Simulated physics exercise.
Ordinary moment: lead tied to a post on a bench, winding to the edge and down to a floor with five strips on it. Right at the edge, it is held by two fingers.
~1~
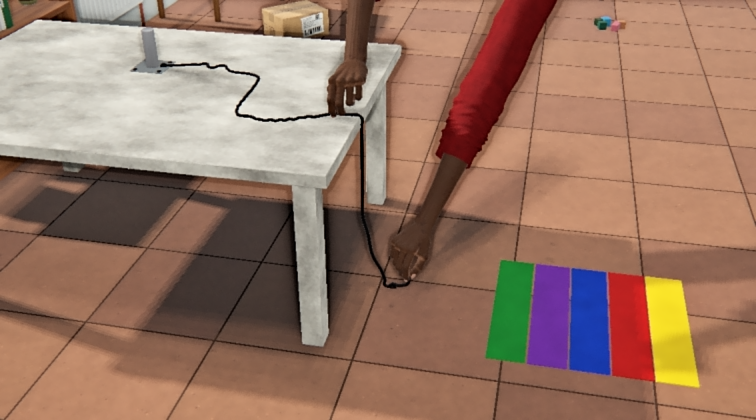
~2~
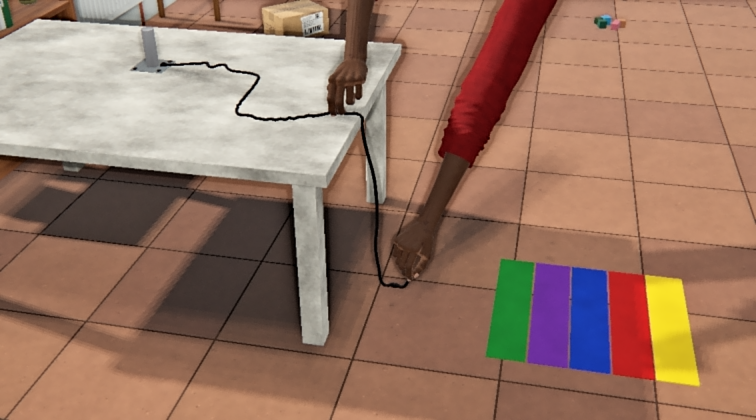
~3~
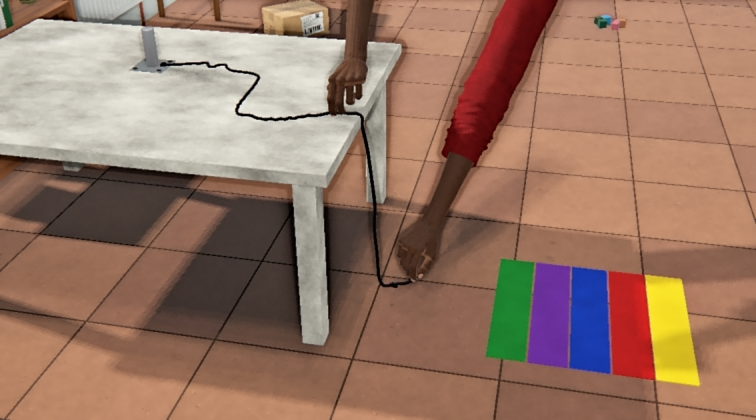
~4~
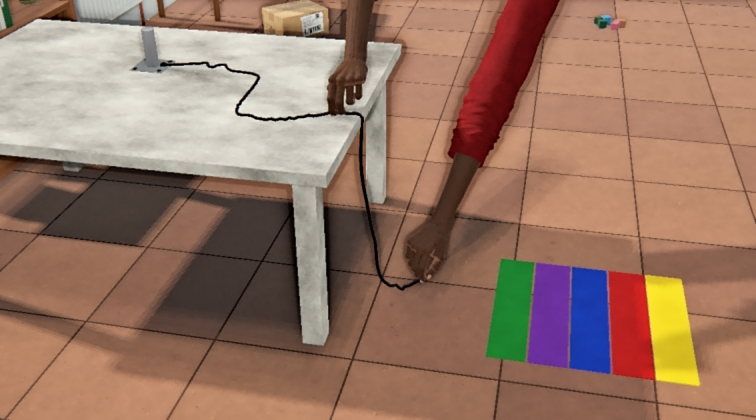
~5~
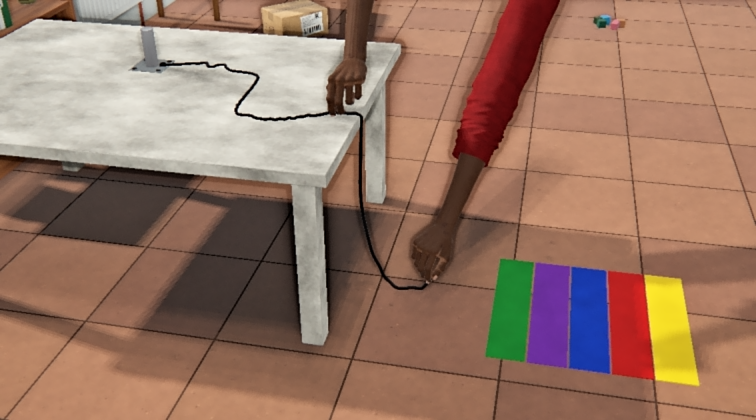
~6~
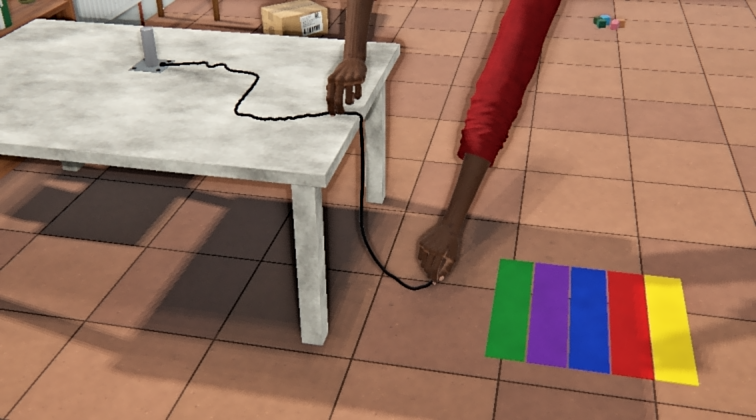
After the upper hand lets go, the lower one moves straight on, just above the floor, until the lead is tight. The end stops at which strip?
At the yellow strip.
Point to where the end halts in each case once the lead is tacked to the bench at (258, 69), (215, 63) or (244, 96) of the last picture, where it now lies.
About (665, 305), (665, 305) and (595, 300).
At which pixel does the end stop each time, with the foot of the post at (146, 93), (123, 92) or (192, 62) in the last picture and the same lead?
The places come out near (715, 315), (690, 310) and (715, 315).
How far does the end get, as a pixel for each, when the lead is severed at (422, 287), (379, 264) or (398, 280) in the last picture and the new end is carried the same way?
I'd expect it near (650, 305) on the first try, near (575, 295) on the second and near (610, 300) on the third.
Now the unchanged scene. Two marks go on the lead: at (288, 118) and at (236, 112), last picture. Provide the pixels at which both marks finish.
Roughly at (405, 131), and the other roughly at (349, 101).
Soon after, end near (606, 300); over blue.
After that, end near (650, 305); over red.
At the stop, end near (676, 308); over yellow. The end stops over the yellow strip.
